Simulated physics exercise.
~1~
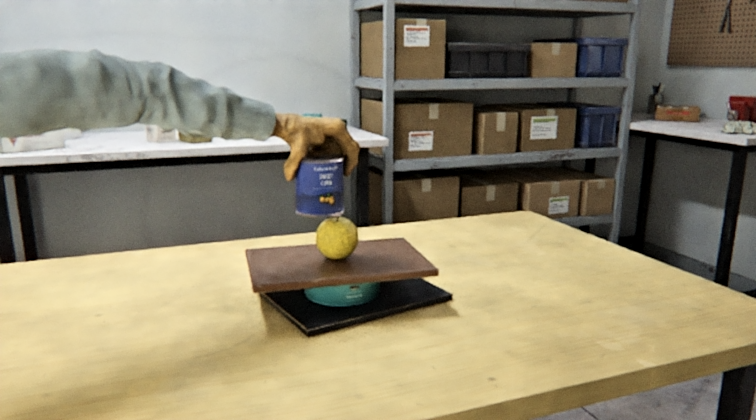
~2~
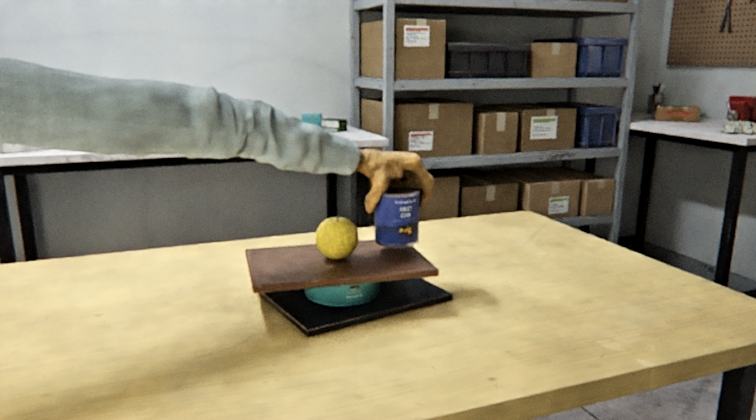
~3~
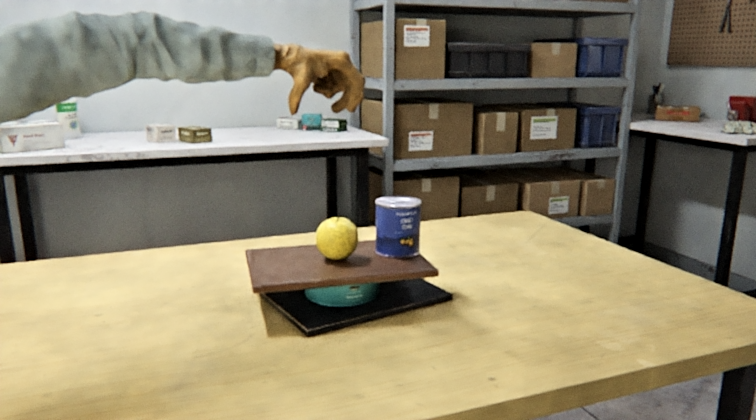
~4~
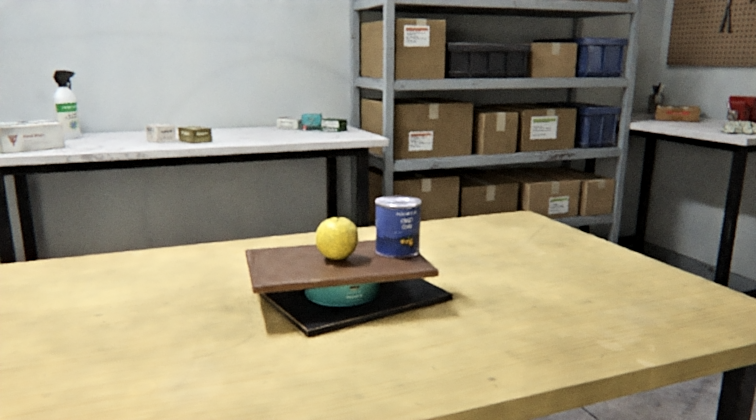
A small balanced pile stands on a pale wooden table in a storeroom, seen from slightly above, with shelves of cardboard boxes behind. A black board lies at the bottom, with a turquoise tub on it, a brown tray across the tub and a yellow apple on the tray. A gloved hand reaches in from the left, holding a blue pot just above the apple. It carries the pot right and lowers it onto the tray's right side. The hand lets go and draws back out of view. The pot stays beside the apple, and the pile keeps its balance.
